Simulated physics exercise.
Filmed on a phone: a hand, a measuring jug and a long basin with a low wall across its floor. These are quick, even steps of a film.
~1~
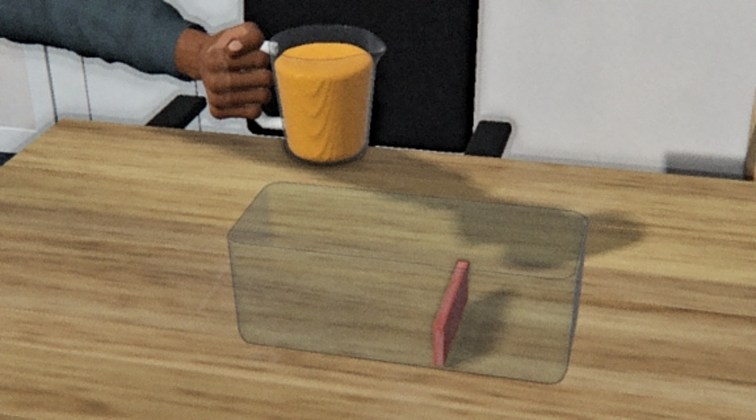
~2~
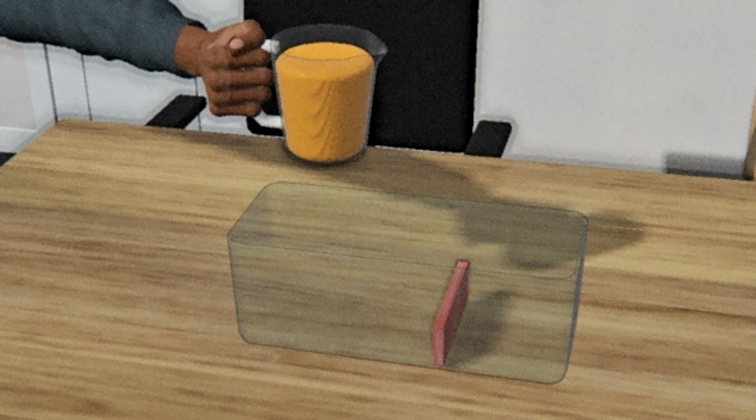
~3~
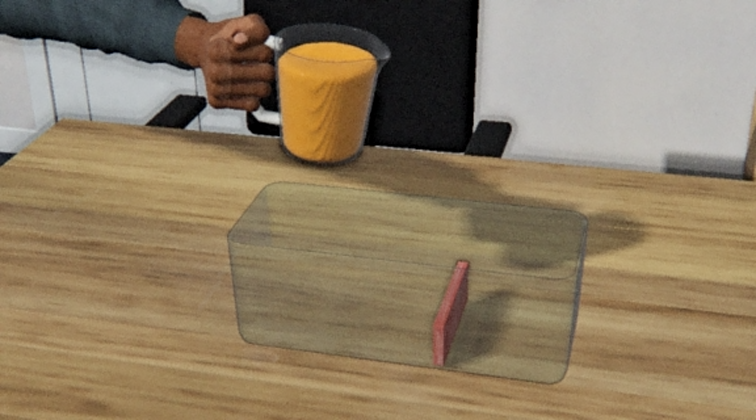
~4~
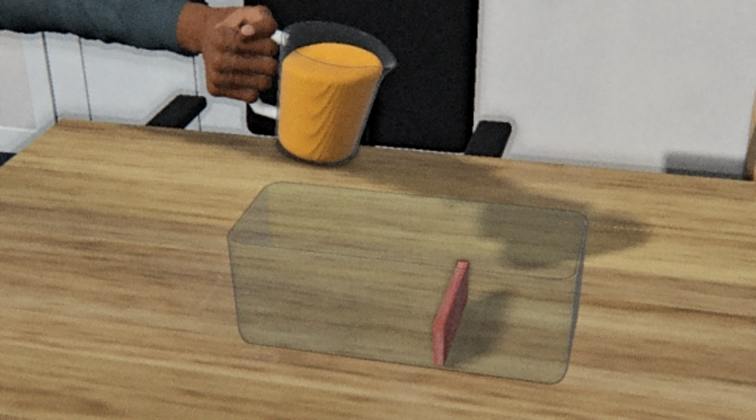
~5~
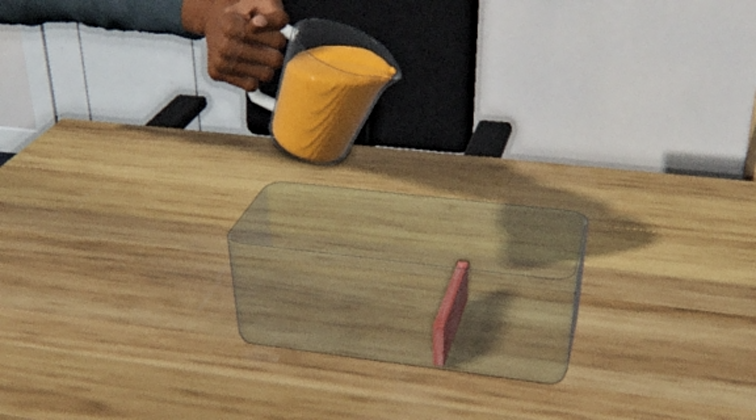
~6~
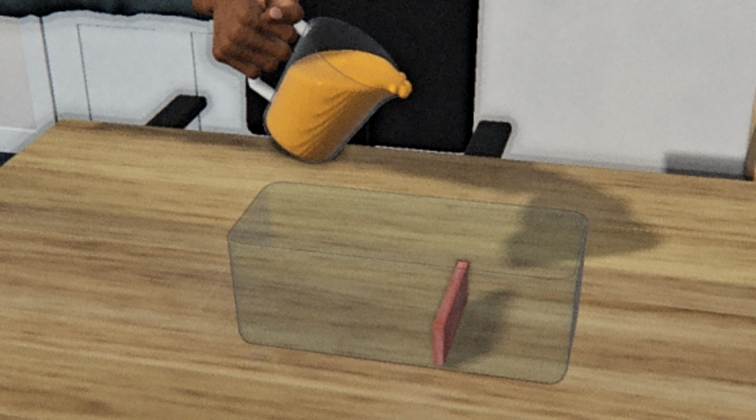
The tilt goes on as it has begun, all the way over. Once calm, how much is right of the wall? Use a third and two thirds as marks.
It comes to between a third and two thirds.
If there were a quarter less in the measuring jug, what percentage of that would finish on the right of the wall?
About 20 per cent.
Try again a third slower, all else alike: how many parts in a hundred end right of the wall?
Roughly 60 in a hundred.
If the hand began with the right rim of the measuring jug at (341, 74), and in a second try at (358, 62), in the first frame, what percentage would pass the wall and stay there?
The first gives 5 %, the second 10 %.
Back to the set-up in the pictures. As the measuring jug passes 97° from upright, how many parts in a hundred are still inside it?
Near 50 %.
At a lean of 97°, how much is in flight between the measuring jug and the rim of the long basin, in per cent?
Some 25 per cent.
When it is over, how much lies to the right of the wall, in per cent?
Near 40 %.
A moment on, the measuring jug is tipped on its side and 49 per cent is still to pour, 3 is left of the wall and 21 right of it.
Next, the measuring jug is tipped right over and 5 per cent is still to pour, 45 is left of the wall and 41 right of it.
Then the measuring jug is tipped right over and 0 per cent is still to pour, 56 is left of the wall and 42 right of it.
Later the measuring jug is tipped right over and 0 per cent is still to pour, 57 is left of the wall and 42 right of it.
At rest 57 per cent lies left of the wall, 42 right of it and 1 outside.
